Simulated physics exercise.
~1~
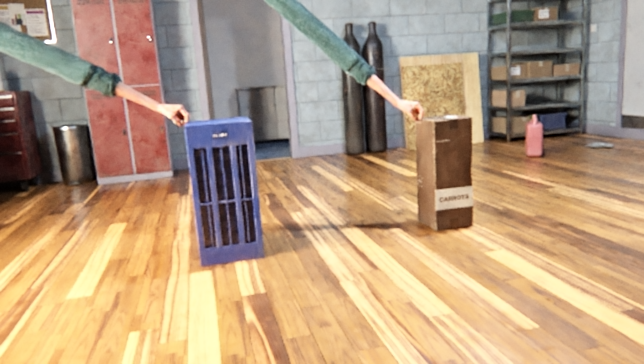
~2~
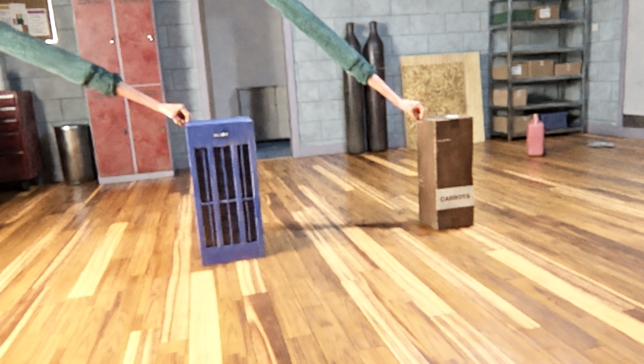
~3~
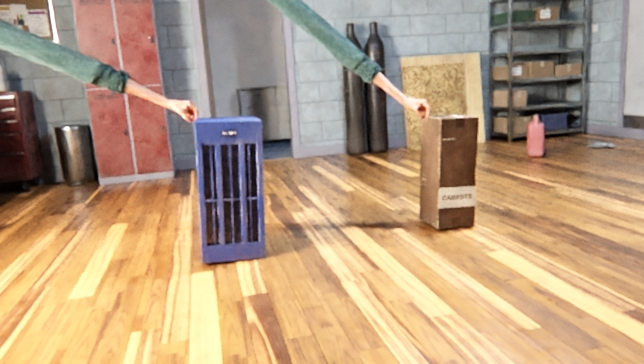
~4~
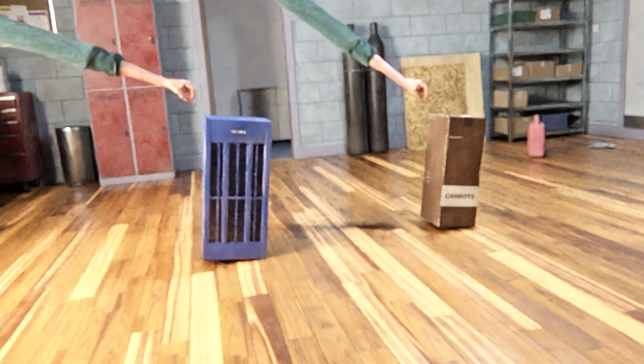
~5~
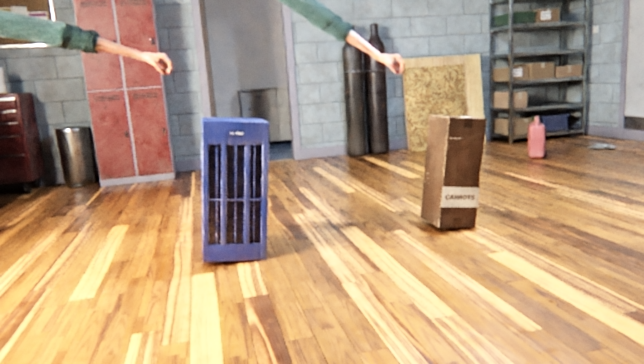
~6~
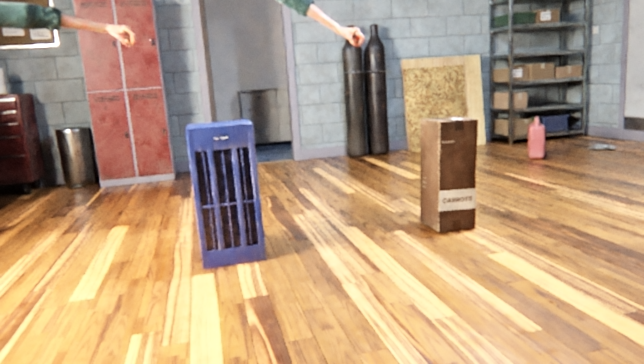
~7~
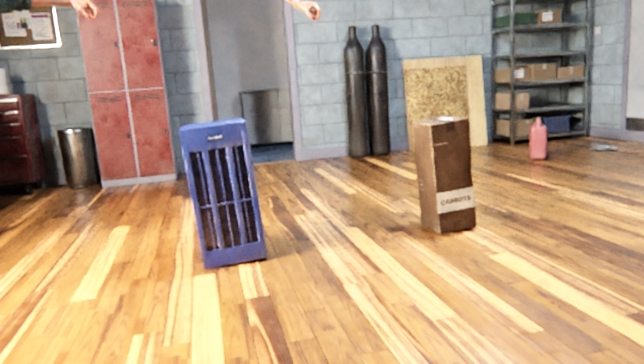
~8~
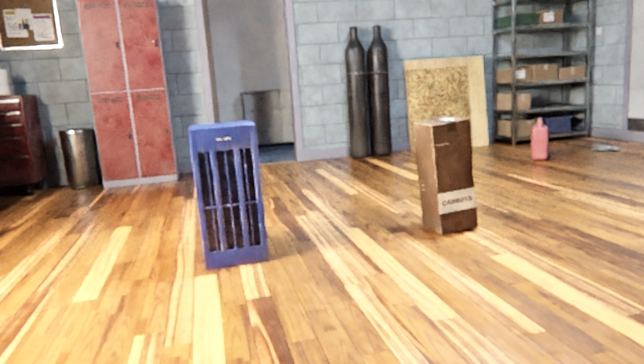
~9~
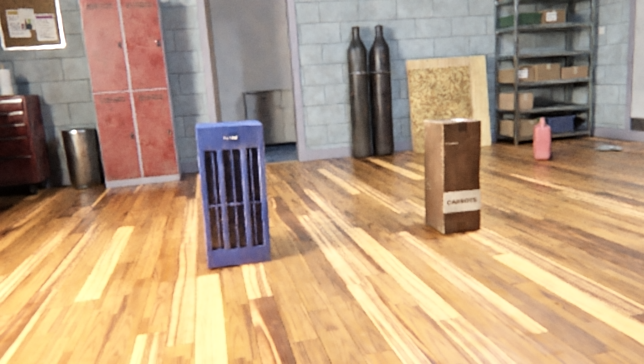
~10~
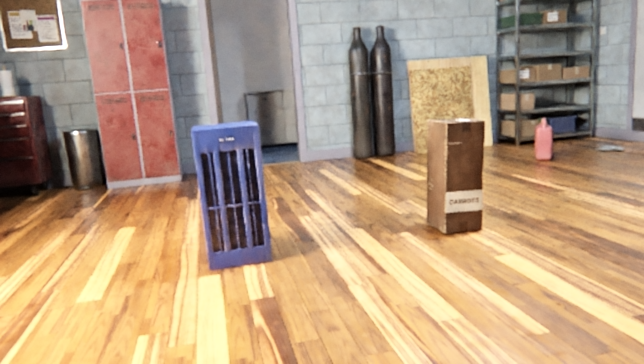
Two hands tipping a blue crate and a brown parcel, then letting go as both rock and end standing on wooden floor.
